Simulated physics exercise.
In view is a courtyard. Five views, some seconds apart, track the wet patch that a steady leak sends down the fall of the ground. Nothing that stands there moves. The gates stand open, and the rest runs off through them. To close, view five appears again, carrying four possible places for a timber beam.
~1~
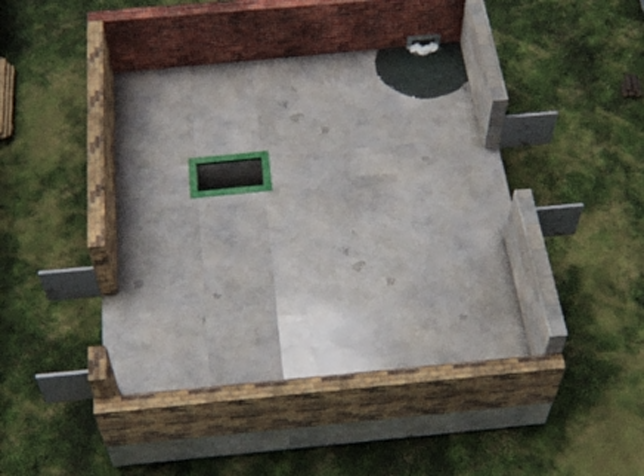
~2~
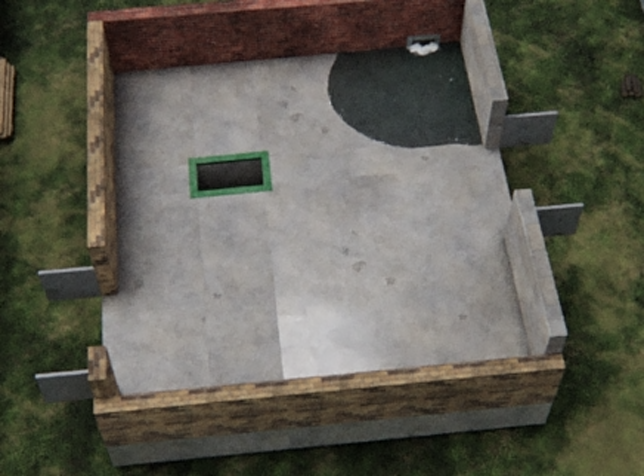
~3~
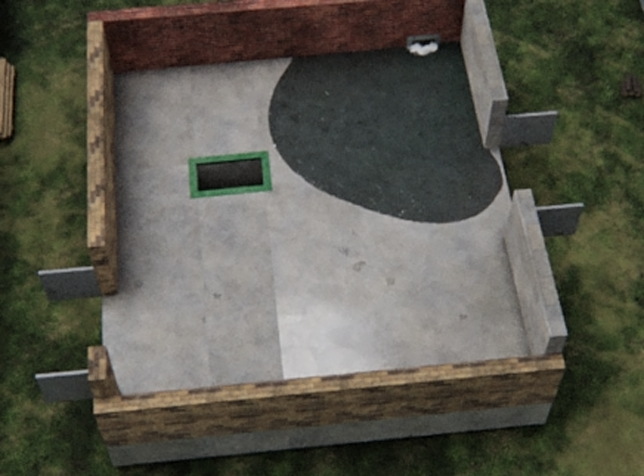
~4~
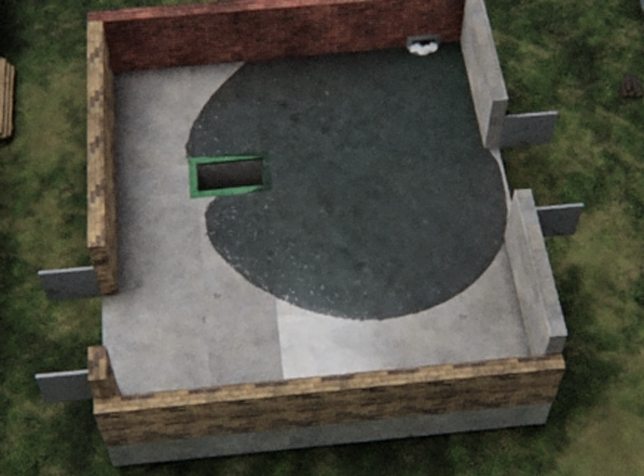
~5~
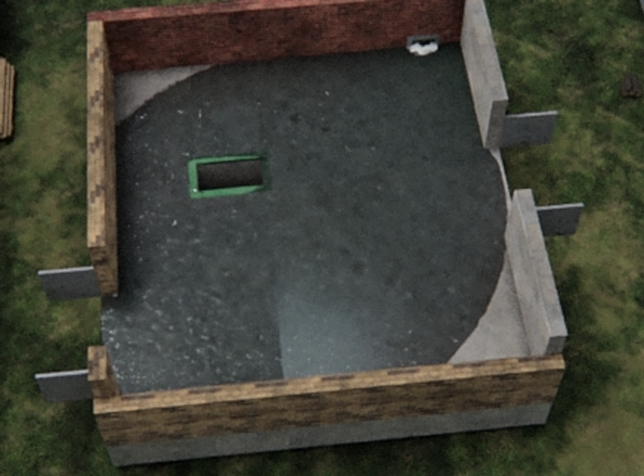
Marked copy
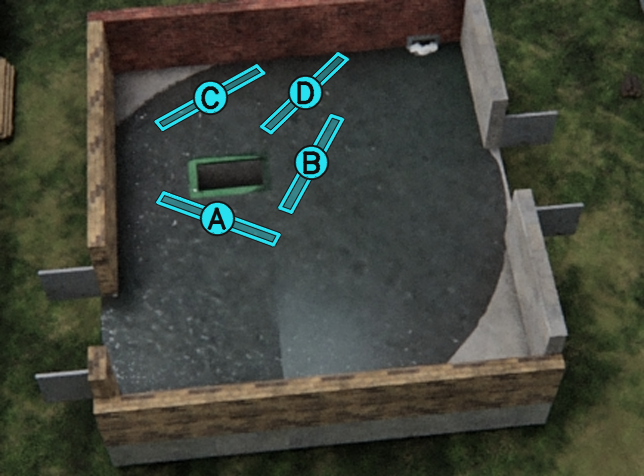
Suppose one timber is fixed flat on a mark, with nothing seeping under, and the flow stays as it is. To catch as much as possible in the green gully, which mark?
A beats the others.
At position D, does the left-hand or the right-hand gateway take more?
The left gate.
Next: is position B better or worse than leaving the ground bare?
Position B is worse.
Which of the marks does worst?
It is B.
On the marked copy, A from (160, 197) to (276, 239); B from (285, 209) to (336, 117); C from (159, 125) to (260, 69); D from (266, 129) to (342, 56).
If A is chosen, about 31 % of the stream goes into the green gully, about 69 % out by the gates.
If B is chosen, about 9 % of the stream goes into the green gully, about 91 % out by the gates.
If C is chosen, about 19 % of the stream goes into the green gully, about 81 % out by the gates.
If D is chosen, about 21 % of the stream goes into the green gully, about 79 % out by the gates.
